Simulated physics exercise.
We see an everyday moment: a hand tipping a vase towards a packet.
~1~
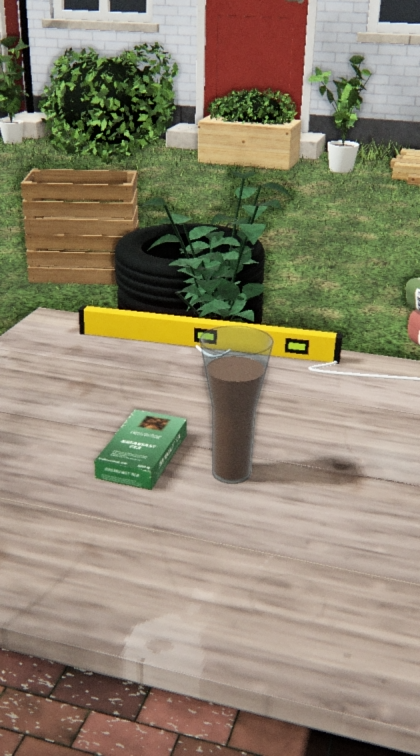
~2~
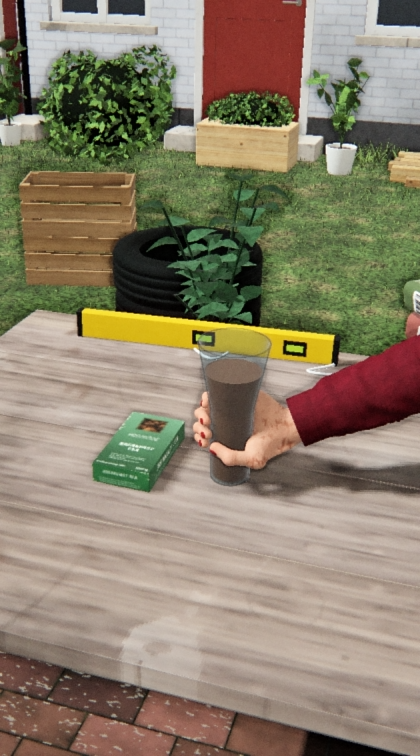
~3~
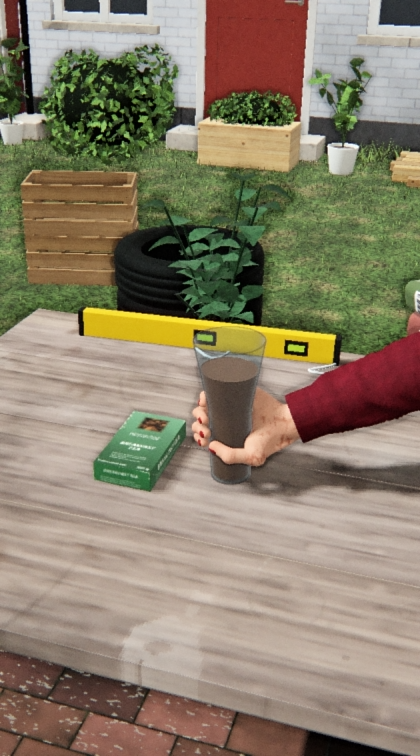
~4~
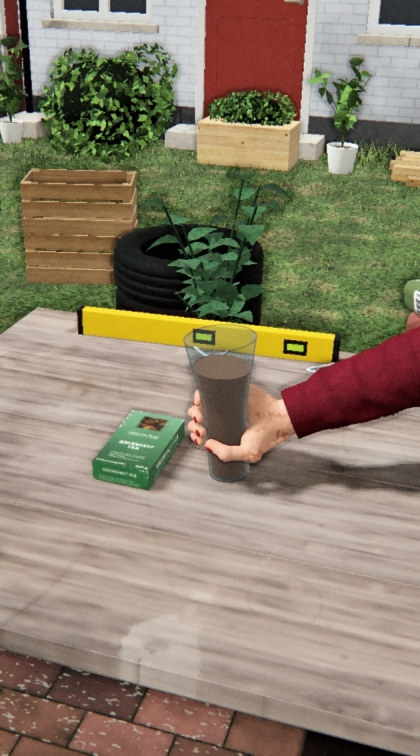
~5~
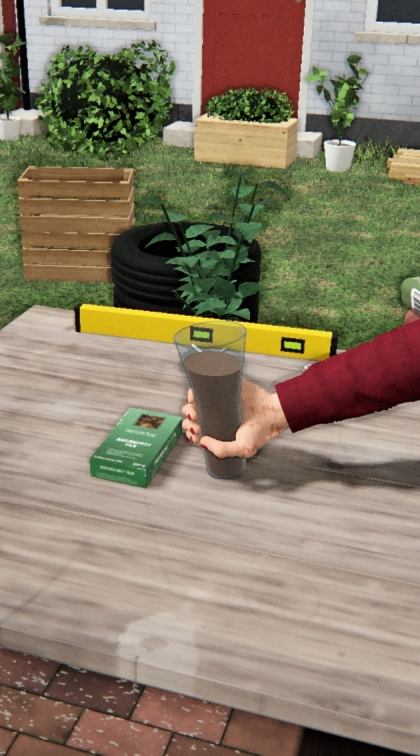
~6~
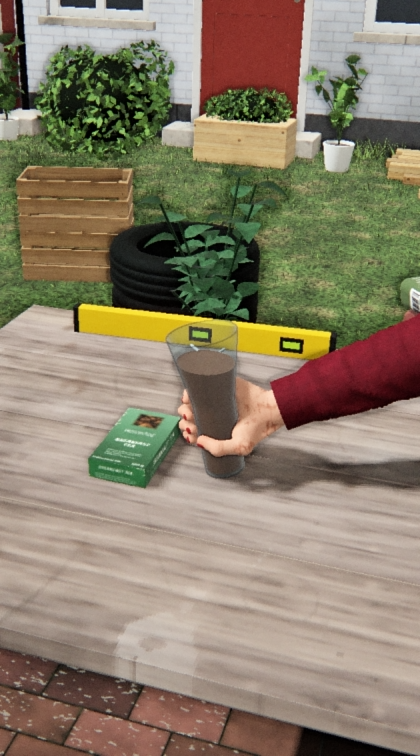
A hand takes hold of a glass vase of brown grains and tilts it slightly left.
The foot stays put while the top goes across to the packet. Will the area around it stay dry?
No, there is liquid to wipe up.
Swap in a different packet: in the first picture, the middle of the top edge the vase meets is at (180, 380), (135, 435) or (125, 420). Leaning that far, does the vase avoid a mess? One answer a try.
In order: Survives; sloshes out; sloshes out.
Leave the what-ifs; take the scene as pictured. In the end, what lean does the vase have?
60° or thereabouts.
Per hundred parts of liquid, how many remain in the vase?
My estimate is some 75 in a hundred.
Next, the vase leans by about 35°; its rim is dry.
After that, the vase leans by about 55°; it has slopped over; nearly all of the cocoa is inside.
Finally, the vase leans by about 60°, against the packet; it has slopped over; about three quarters of the cocoa is inside.
